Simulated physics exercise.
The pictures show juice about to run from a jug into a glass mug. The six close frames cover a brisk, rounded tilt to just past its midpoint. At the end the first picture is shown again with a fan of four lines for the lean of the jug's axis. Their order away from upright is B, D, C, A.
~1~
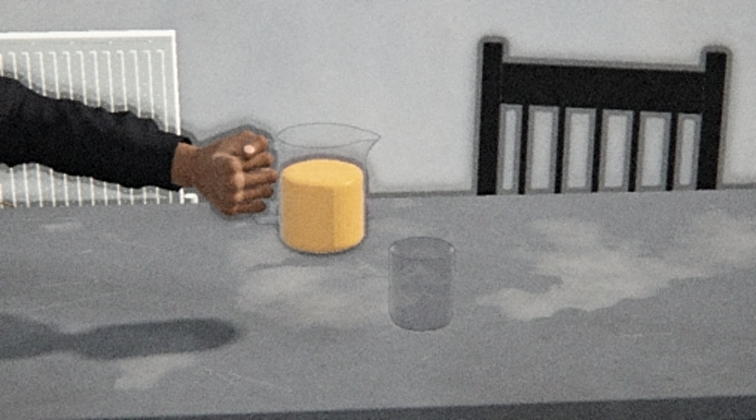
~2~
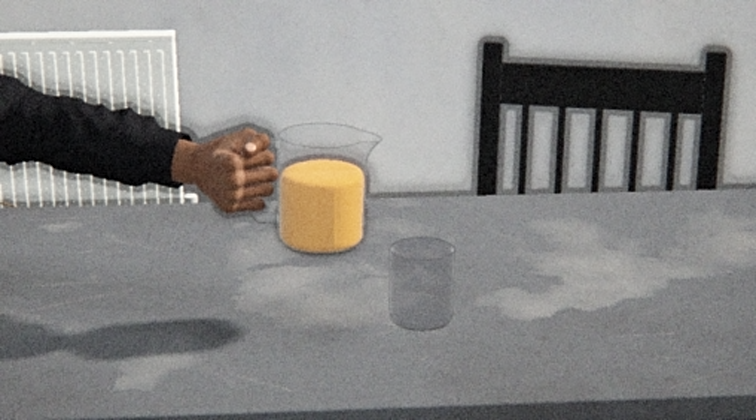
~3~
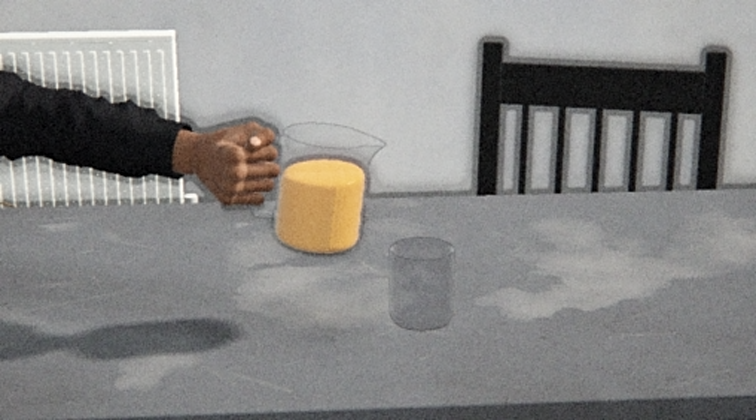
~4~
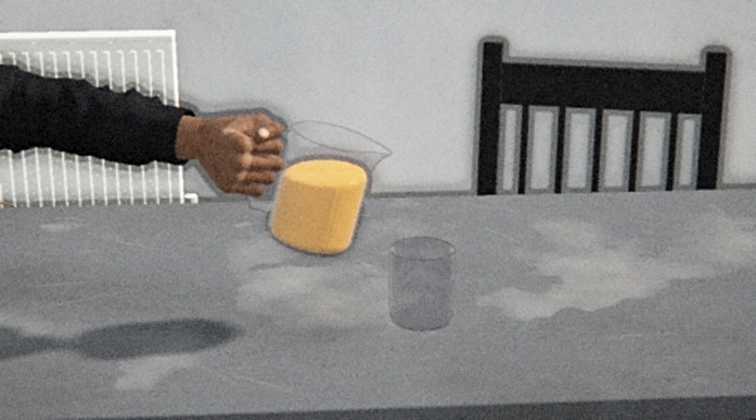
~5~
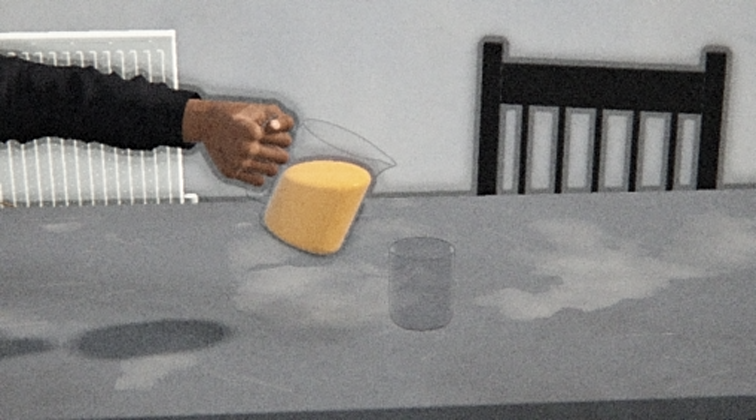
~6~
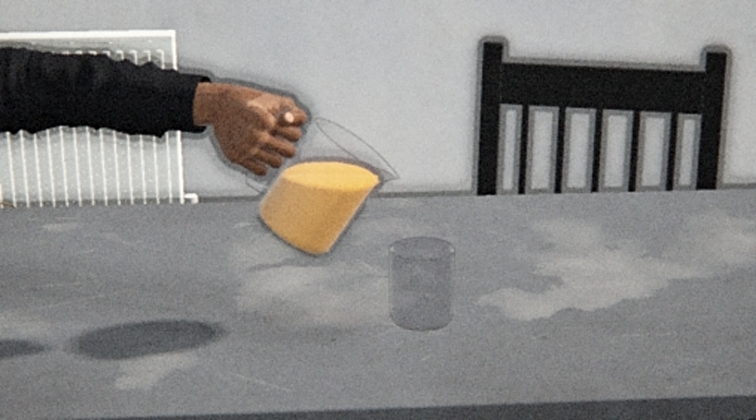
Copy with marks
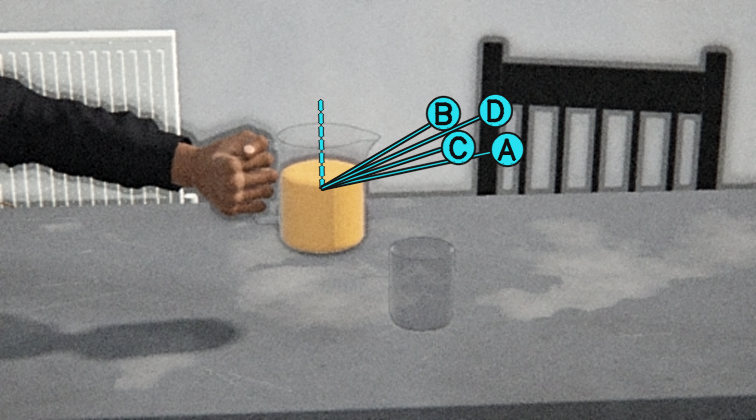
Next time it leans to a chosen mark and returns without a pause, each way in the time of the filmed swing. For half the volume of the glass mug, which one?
The best mark is D.
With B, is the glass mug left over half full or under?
Under.
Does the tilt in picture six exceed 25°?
Yes.
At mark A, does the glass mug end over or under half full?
Over.
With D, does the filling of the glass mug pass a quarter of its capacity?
Yes.
On the marked copy, A at (490, 152); B at (429, 125); C at (440, 149); D at (479, 117).
With A, the glass mug ends with about 88 % of what it can hold; 4 % of the juice is spilt.
With B, the glass mug ends with about 34 % of what it can hold.
With C, the glass mug ends with about 71 % of what it can hold.
With D, the glass mug ends with about 52 % of what it can hold.
